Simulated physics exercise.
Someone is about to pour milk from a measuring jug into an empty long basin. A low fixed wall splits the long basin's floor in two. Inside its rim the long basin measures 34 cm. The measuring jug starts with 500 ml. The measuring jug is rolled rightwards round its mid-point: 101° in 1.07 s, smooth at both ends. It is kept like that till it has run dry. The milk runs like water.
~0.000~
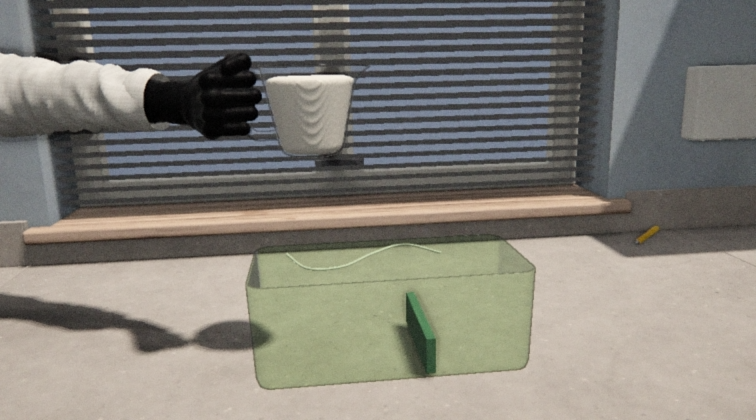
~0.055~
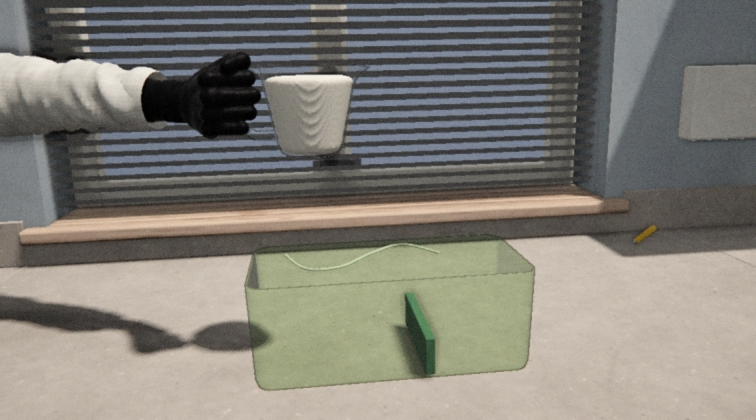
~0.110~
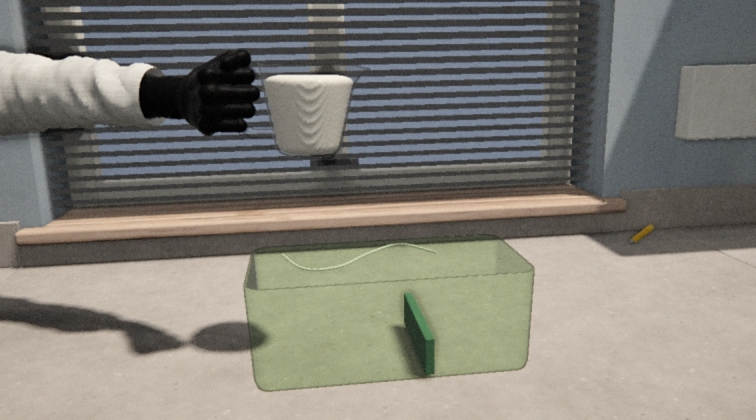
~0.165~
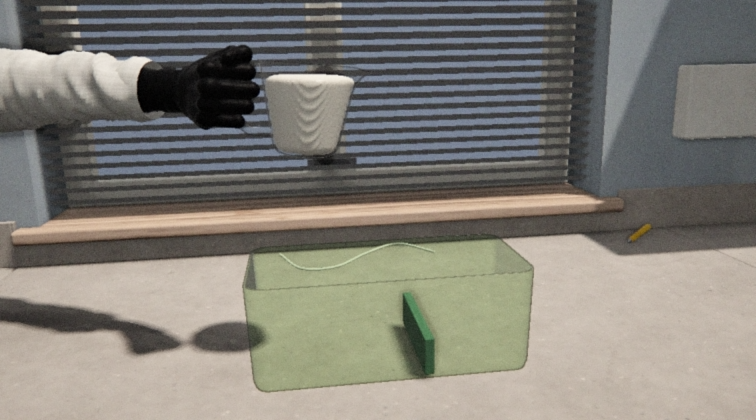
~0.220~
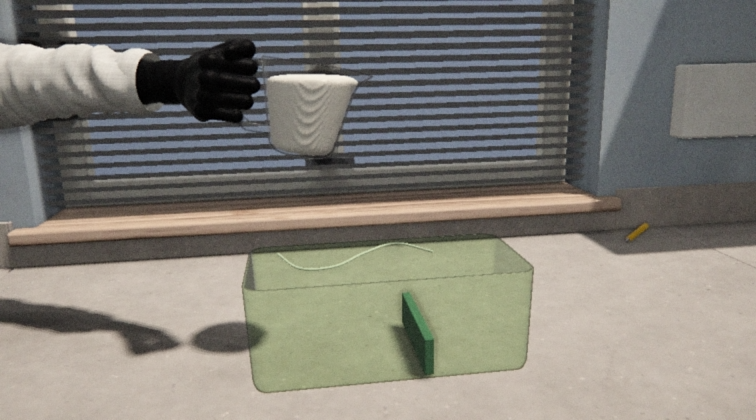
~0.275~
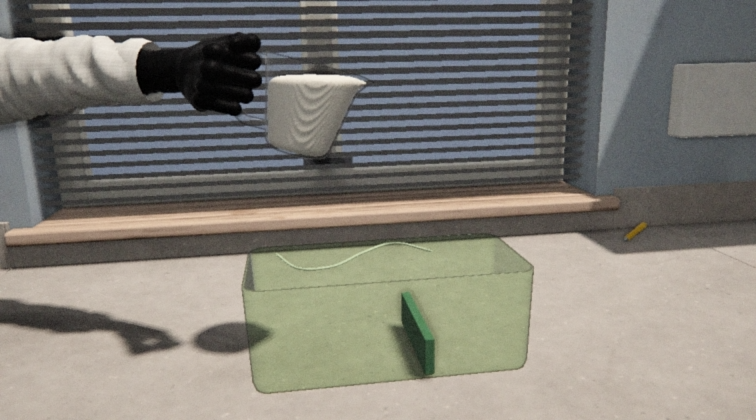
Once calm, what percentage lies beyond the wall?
Roughly 75 per cent is past the wall.
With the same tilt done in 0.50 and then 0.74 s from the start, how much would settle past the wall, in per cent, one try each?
First 60, then 70 per cent.
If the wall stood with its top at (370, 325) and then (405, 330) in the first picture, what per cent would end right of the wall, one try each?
In turn about 90 and 85 per cent.
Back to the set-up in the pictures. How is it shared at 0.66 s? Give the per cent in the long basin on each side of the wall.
Near 0 on the left, 9 on the right.
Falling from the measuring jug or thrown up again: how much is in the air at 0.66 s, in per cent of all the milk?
Some 28 per cent.
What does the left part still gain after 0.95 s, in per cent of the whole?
About 18 per cent.
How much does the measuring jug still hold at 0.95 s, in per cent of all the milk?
About 12 per cent.
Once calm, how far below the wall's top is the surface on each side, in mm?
Some 44 mm on the left and 26 mm on the right.
By 0.66 s the tilt is 69° and 64 per cent is still to pour, 0 is left of the wall and 9 right of it.
By 0.95 s the tilt is 98° and 12 per cent is still to pour, 5 is left of the wall and 61 right of it.
By 1.25 s the tilt is 101° and 0 per cent is still to pour, 23 is left of the wall and 75 right of it.
By 1.57 s the tilt is 101° and 0 per cent is still to pour, 24 is left of the wall and 75 right of it.
At rest 24 per cent lies left of the wall, 75 right of it and 1 outside.
